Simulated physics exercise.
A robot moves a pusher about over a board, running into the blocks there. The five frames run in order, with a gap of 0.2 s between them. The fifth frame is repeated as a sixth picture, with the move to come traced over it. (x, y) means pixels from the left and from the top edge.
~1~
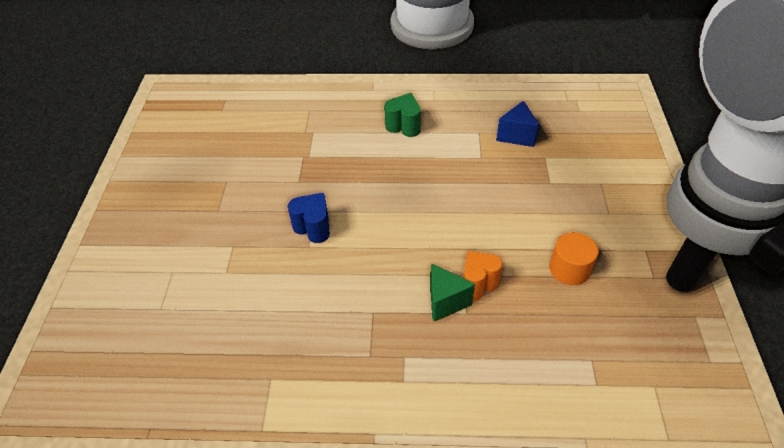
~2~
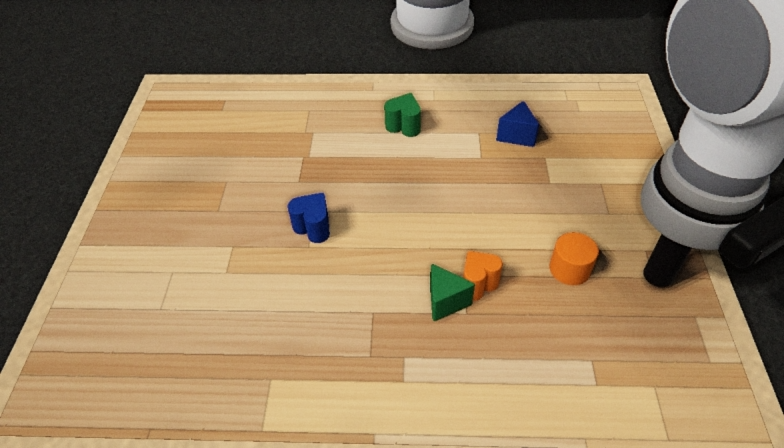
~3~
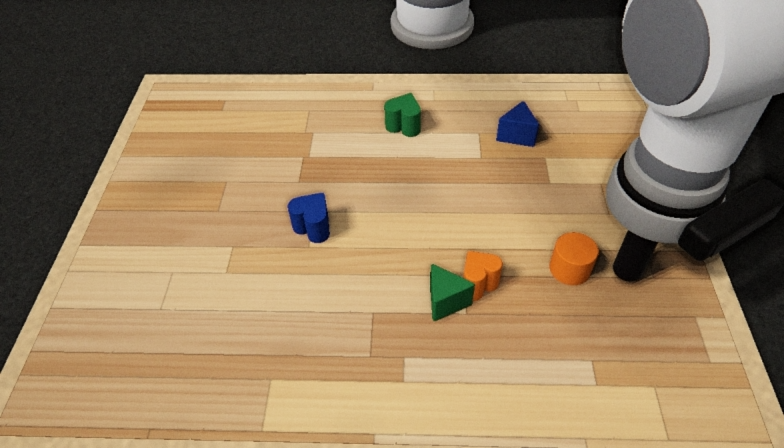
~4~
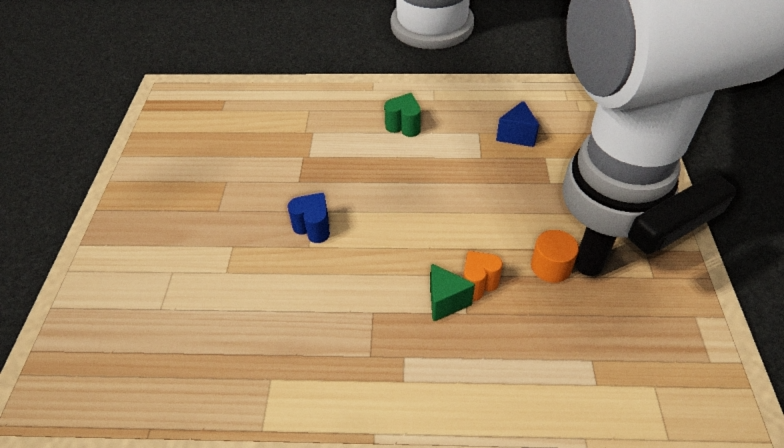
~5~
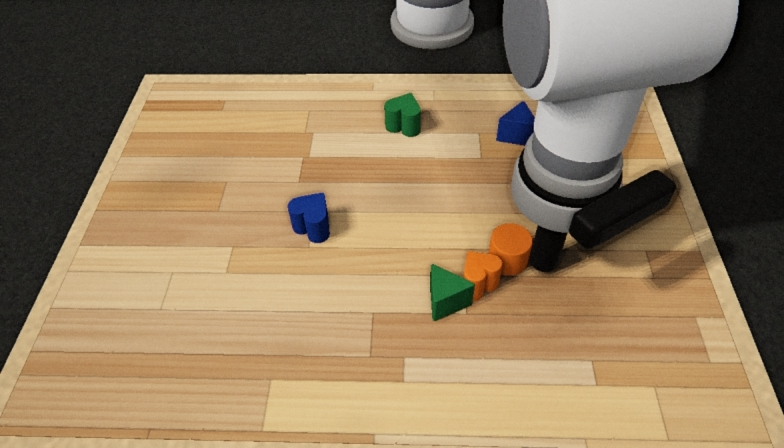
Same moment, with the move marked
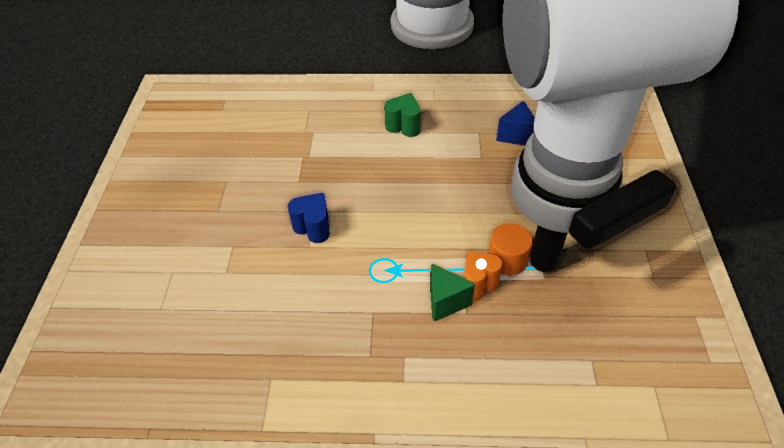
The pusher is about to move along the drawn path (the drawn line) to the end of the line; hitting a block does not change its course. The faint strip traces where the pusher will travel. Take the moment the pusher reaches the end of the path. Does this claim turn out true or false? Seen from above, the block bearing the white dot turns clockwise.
It is false.
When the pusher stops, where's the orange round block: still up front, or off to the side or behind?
At the end of the path, the pusher has already lost the orange round block, which lies beside or behind it.
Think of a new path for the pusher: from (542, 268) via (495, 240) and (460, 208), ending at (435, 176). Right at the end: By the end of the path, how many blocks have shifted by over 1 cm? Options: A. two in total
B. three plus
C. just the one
The one that fits is C, just the one.
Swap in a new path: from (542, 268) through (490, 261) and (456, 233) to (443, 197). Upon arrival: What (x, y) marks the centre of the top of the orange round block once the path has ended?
It comes to (420, 202).
The drawn path runs from (542, 268) directly to (384, 270); the dot is on the orange heart.
What follows on the original path. One third of the way, pusher at (488, 264); green three-sided block at (442, 287), turned 20° clockwise; orange heart at (468, 270), turned 20° anticlockwise; orange round block at (464, 228).
Two thirds of the way, pusher at (436, 265); green three-sided block at (431, 297); orange heart at (450, 278), turned 60° anticlockwise; orange round block at (444, 222).
At the end, pusher at (384, 265); blue heart not moved; green three-sided block at (431, 297); orange heart at (450, 278), turned 60° anticlockwise; orange round block at (444, 222).
